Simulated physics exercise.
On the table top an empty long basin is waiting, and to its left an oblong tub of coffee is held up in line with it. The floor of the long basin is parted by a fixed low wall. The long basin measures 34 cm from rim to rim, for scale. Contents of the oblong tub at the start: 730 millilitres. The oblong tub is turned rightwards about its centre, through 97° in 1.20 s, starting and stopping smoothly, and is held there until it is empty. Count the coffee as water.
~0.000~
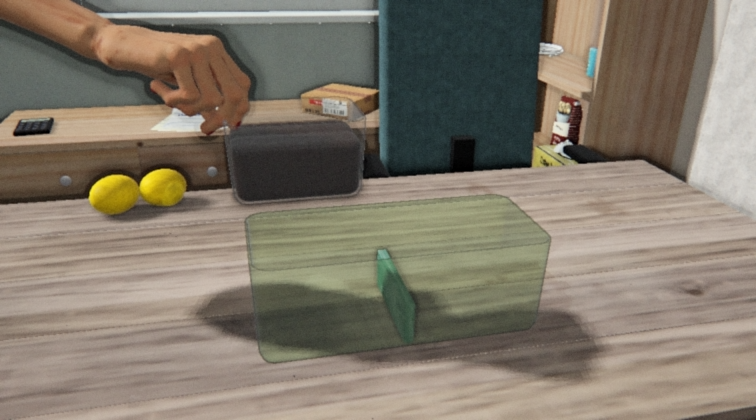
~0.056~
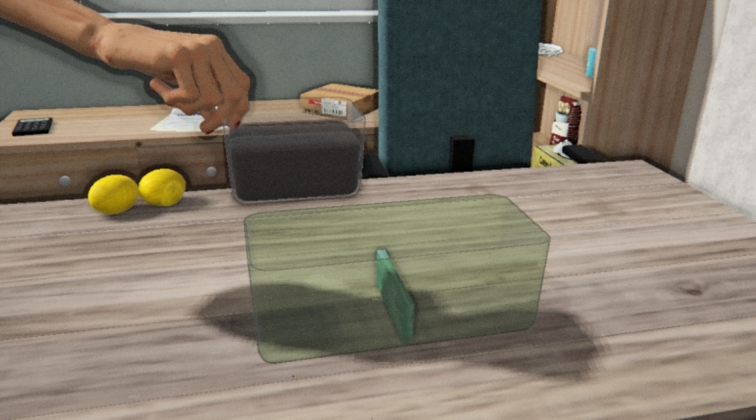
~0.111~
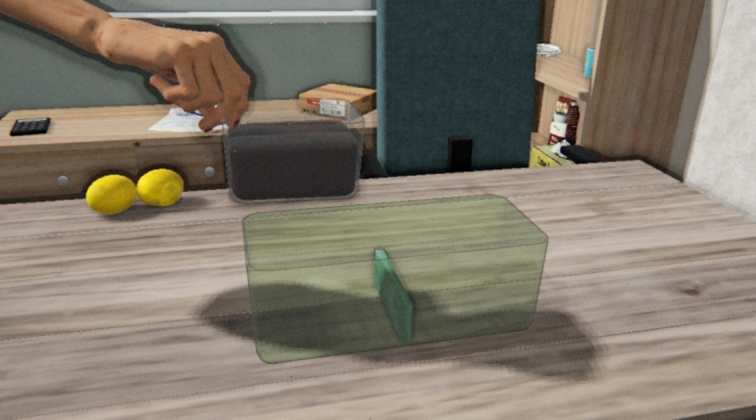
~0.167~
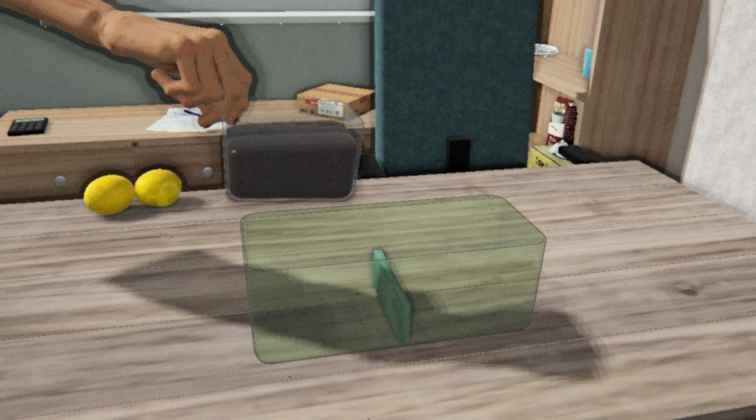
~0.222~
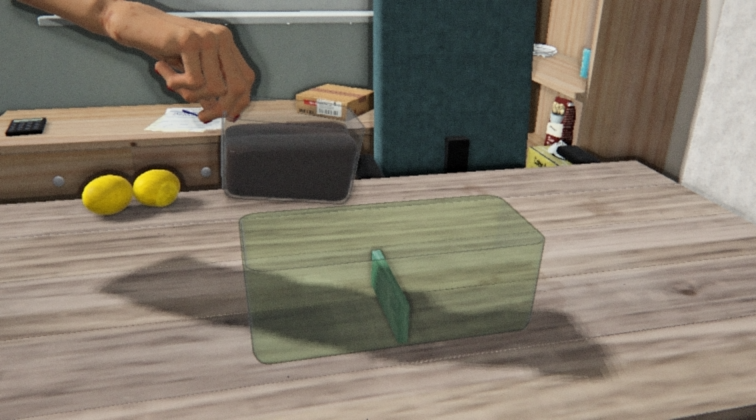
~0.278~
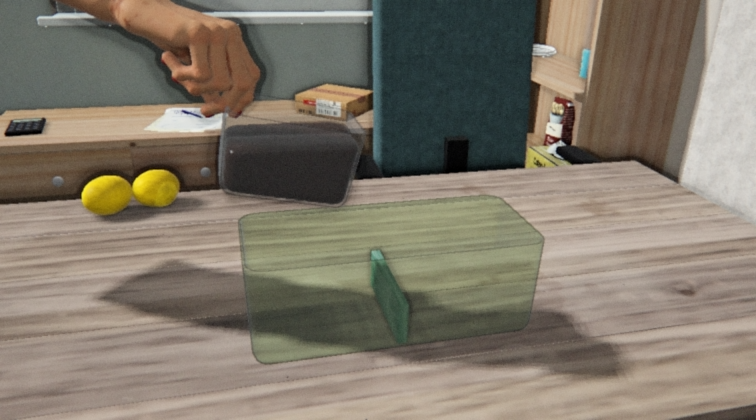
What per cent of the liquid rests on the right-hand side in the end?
65 percent.
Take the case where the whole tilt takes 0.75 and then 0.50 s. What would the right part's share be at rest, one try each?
I'd expect close to 60 per cent and then close to 45 per cent.
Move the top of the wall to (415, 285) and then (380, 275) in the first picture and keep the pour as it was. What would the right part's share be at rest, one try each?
40 then 80 %.
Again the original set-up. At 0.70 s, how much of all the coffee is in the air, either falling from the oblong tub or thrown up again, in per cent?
About 22 per cent.
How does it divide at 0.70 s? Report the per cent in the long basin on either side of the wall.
Around 1 percent on the left and 8 on the right.
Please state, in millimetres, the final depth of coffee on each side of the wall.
Left 12 mm, right 22 mm.
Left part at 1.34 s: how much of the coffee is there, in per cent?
The left part holds some 30 per cent.
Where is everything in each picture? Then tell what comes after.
It leans 0°; its right rim is at (358, 110); the coffee meets the walls at (230, 137) and (354, 130); the long basin's rim runs from (248, 242) to (528, 217); the wall's top is at (395, 276), in the first frame.
It leans 1°; its right rim is at (357, 110); the coffee meets the walls at (228, 136) and (353, 130), in the second frame.
It leans 2°; its right rim is at (356, 112); the coffee meets the walls at (227, 136) and (352, 131), in the third frame.
It leans 5°; its right rim is at (356, 115); the coffee meets the walls at (226, 137) and (350, 132), in the fourth frame.
It leans 8°; its right rim is at (356, 119); the coffee meets the walls at (225, 137) and (350, 132), in the fifth frame.
It leans 12°; its right rim is at (357, 124); the coffee meets the walls at (225, 137) and (351, 133), in the sixth frame.
After 0.70 s the tilt is 62° and 68 per cent is still to pour, 1 is left of the wall and 8 right of it.
After 1.02 s the tilt is 92° and 18 per cent is still to pour, 11 is left of the wall and 64 right of it.
After 1.34 s the tilt is 97° and 3 per cent is still to pour, 30 is left of the wall and 65 right of it.
After 1.70 s the tilt is 97° and 0 per cent is still to pour, 35 is left of the wall and 65 right of it.
In the end 35 per cent lies left of the wall, 65 right of it and 0 outside.
